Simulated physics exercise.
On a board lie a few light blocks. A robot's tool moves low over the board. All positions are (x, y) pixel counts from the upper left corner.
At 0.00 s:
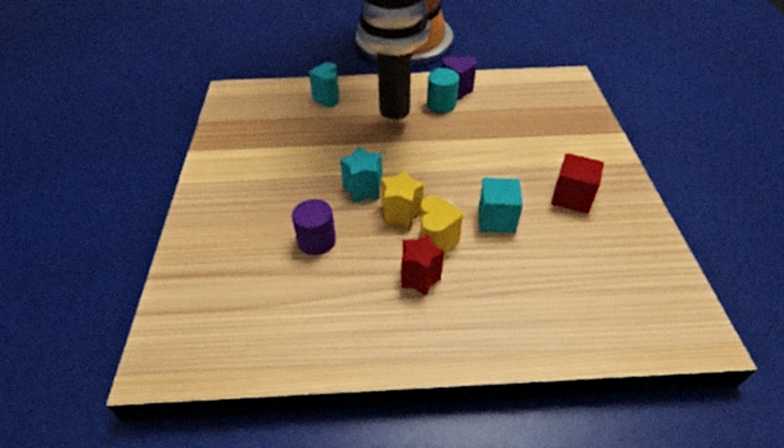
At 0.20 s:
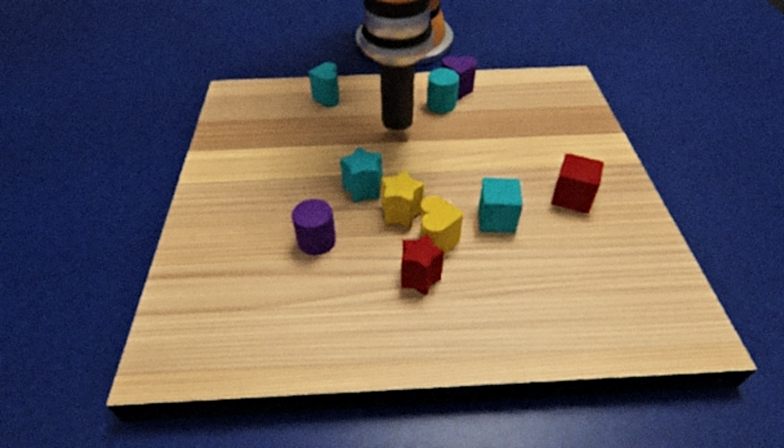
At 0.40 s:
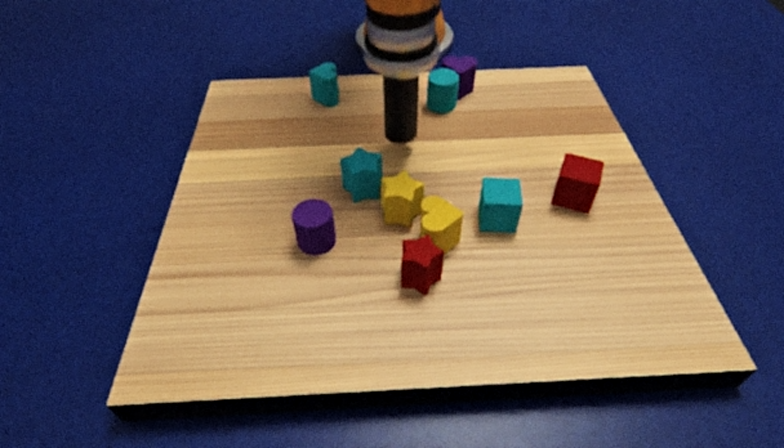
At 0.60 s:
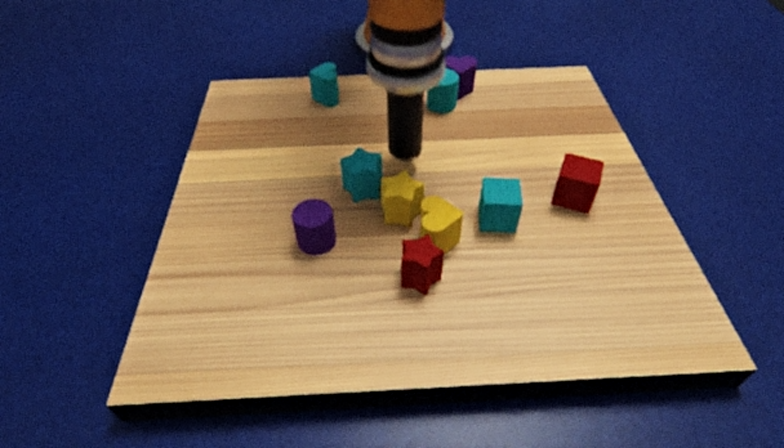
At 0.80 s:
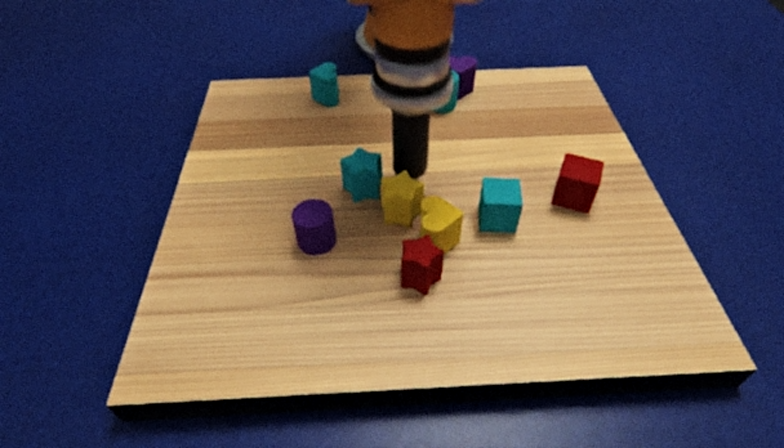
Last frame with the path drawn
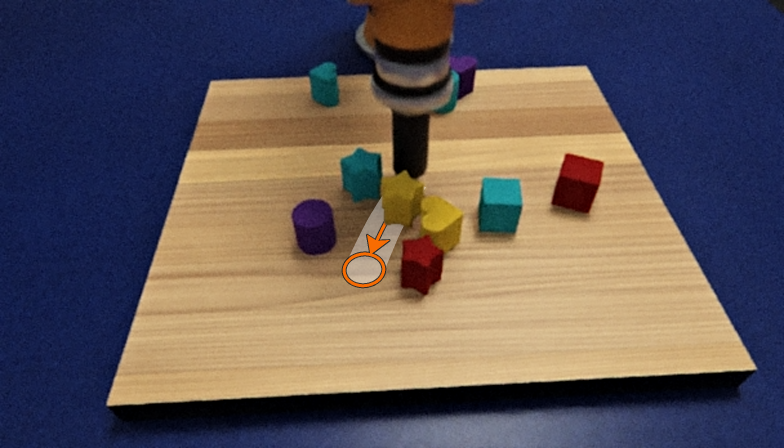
A robot's dark tool moving slowly forward over a wooden board toward the yellow star block, while the coloured blocks stay still.
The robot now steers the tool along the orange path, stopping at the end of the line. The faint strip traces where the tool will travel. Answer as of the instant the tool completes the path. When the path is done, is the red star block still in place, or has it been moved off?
By the time the path is finished, it has moved at least a centimetre.
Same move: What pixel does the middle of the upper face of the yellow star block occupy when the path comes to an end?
The centre of its top will be at (385, 266).
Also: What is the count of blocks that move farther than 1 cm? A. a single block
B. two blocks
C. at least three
B.
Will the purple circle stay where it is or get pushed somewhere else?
From what I can tell, it will keep its place.
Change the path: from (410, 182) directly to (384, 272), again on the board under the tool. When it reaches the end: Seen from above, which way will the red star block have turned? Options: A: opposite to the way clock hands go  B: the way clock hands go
It's A.
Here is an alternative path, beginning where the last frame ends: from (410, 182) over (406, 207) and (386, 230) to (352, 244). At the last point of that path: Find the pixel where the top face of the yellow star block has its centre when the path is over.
The point I'd pick in the picture is (369, 241).
Drawn move, from (410, 182) through (386, 222) to (364, 269).
The first path, step by step. One third of the way, tool at (394, 194); yellow star block at (394, 210), turned 20° anticlockwise.
Two thirds of the way, tool at (378, 223); yellow star block at (390, 234), turned 70° anticlockwise.
At the end, tool at (363, 256); purple circle still; turquoise star block still; yellow star block at (385, 266), turned 85° anticlockwise; red star block at (425, 263), turned 60° anticlockwise.
